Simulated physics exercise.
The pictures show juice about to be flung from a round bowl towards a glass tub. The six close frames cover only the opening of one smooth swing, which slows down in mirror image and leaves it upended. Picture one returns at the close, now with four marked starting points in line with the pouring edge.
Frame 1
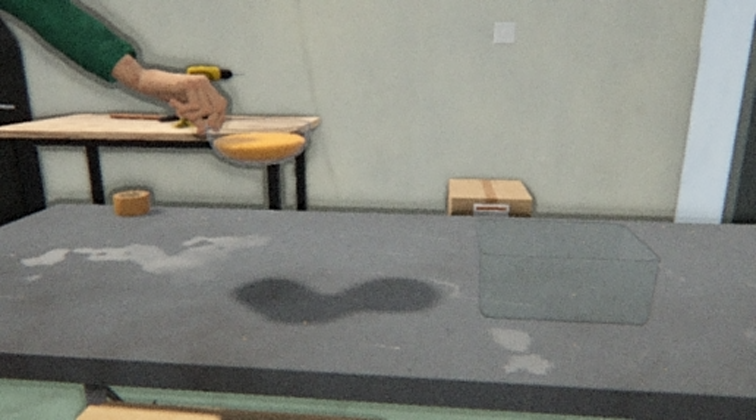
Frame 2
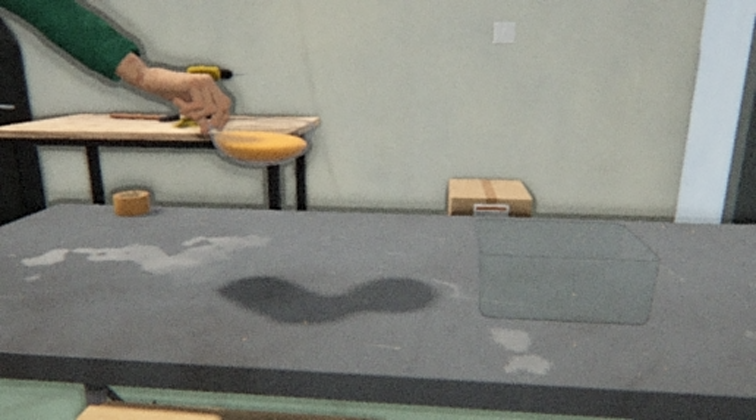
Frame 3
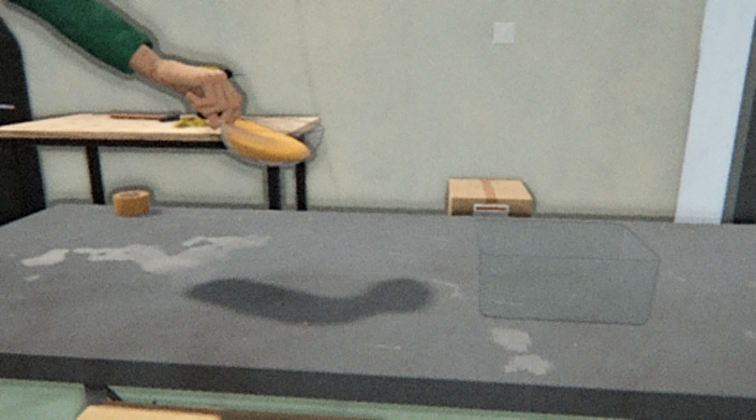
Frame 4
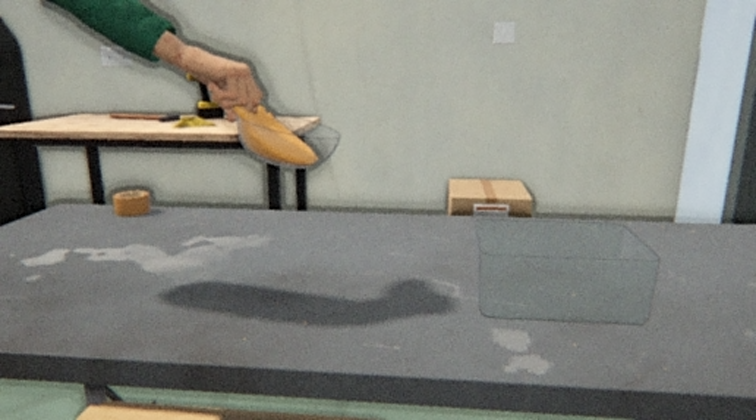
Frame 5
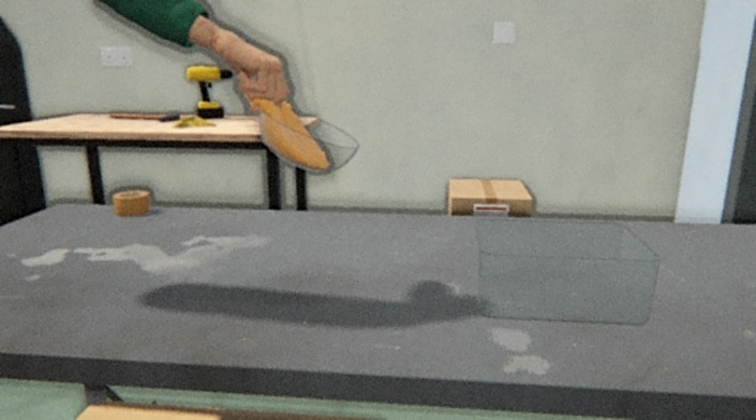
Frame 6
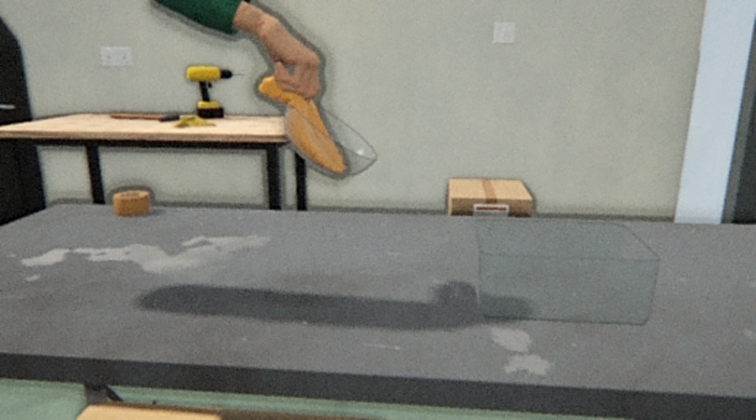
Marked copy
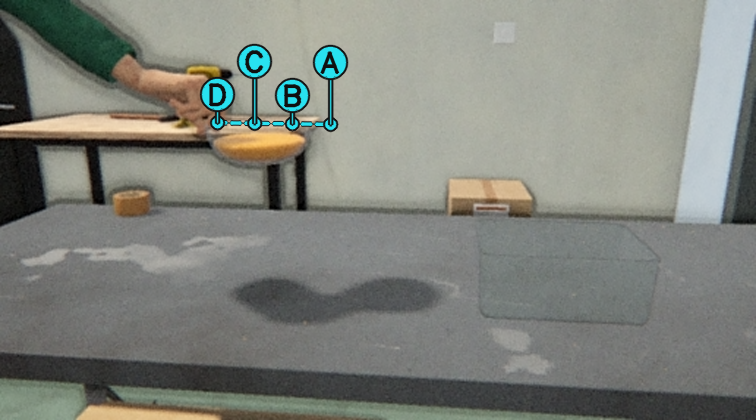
We see a hand in a green sleeve holding a round clear bowl of orange juice above a dark table, moving it right towards a glass tub while tilting it steeply, as the juice slides over the rim.
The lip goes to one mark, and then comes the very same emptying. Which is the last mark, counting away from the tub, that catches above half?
Dot A just does it.
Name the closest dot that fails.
Dot B.
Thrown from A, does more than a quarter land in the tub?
Yes, clearly.
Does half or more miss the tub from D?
Yes, it does.
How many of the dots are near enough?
One.
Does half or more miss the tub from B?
Yes, it does.
In cyan, A at (330, 124); B at (292, 123); C at (254, 123); D at (217, 122).
With A, about 61 % lands in the tub, 25 % falls short and 14 % goes beside or beyond.
With B, about 29 % lands in the tub, 65 % falls short and 6 % goes beside or beyond.
With C, about 9 % lands in the tub, 87 % falls short and 4 % goes beside or beyond.
With D, about 0 % lands in the tub, 98 % falls short.
